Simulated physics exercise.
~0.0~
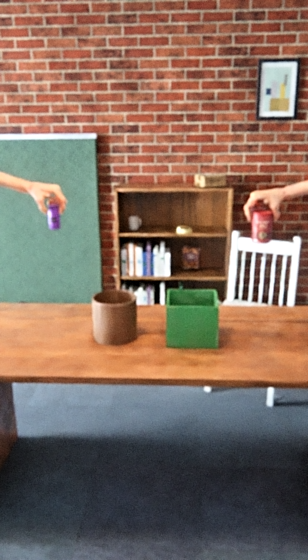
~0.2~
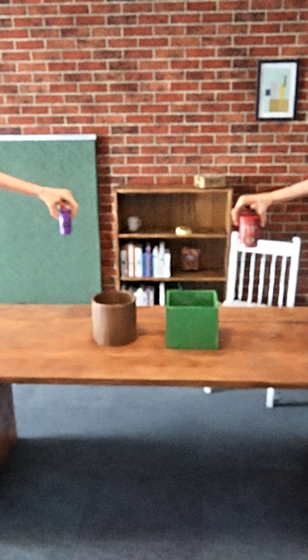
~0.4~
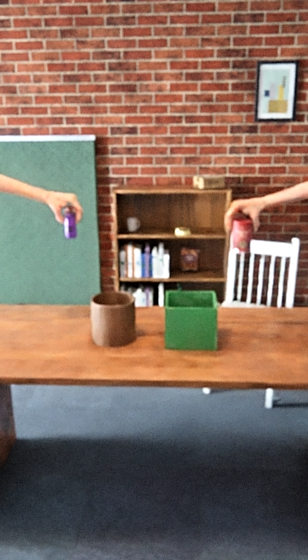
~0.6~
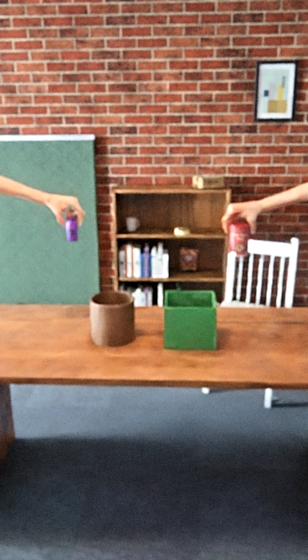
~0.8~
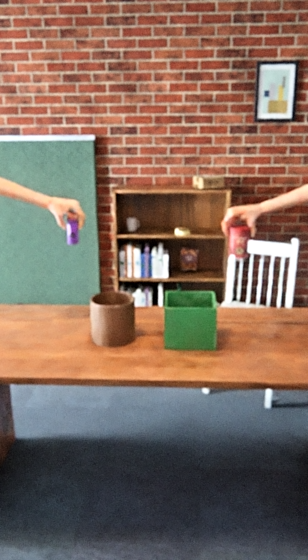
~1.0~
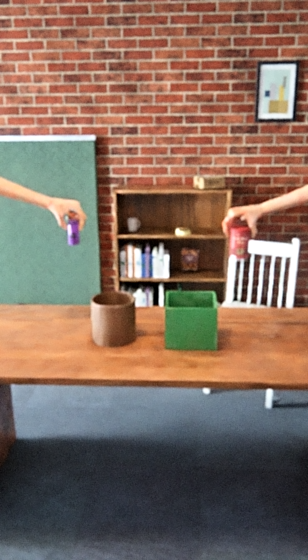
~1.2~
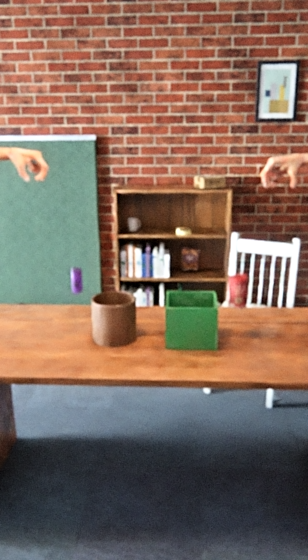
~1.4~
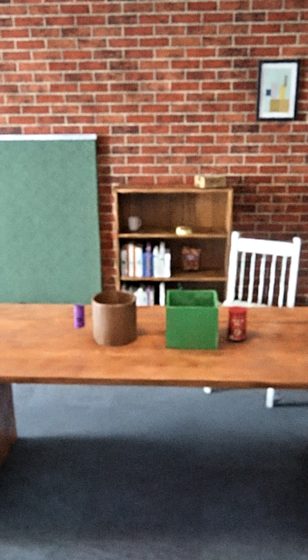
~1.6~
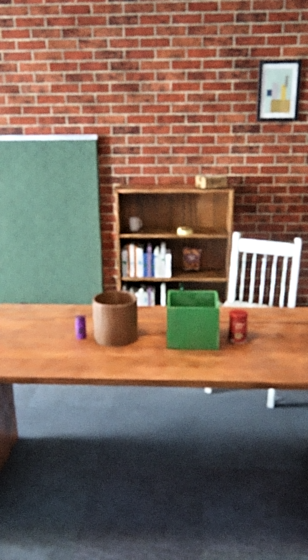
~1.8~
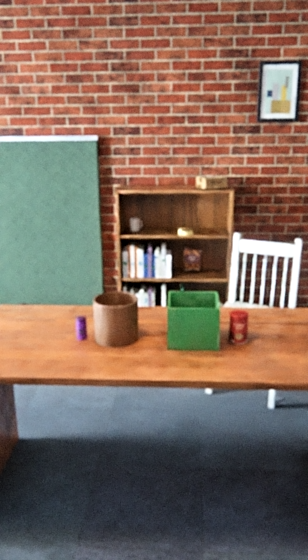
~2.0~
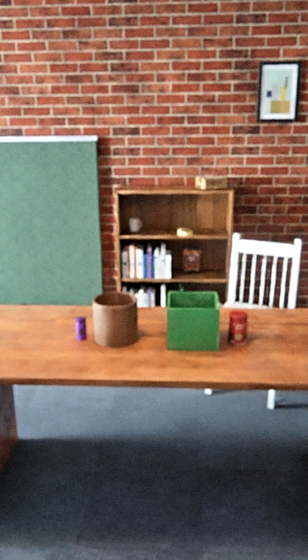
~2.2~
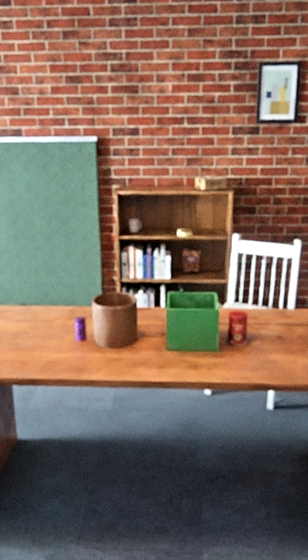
Two hands move inward and drop a purple shaker and red tin outside the containers.
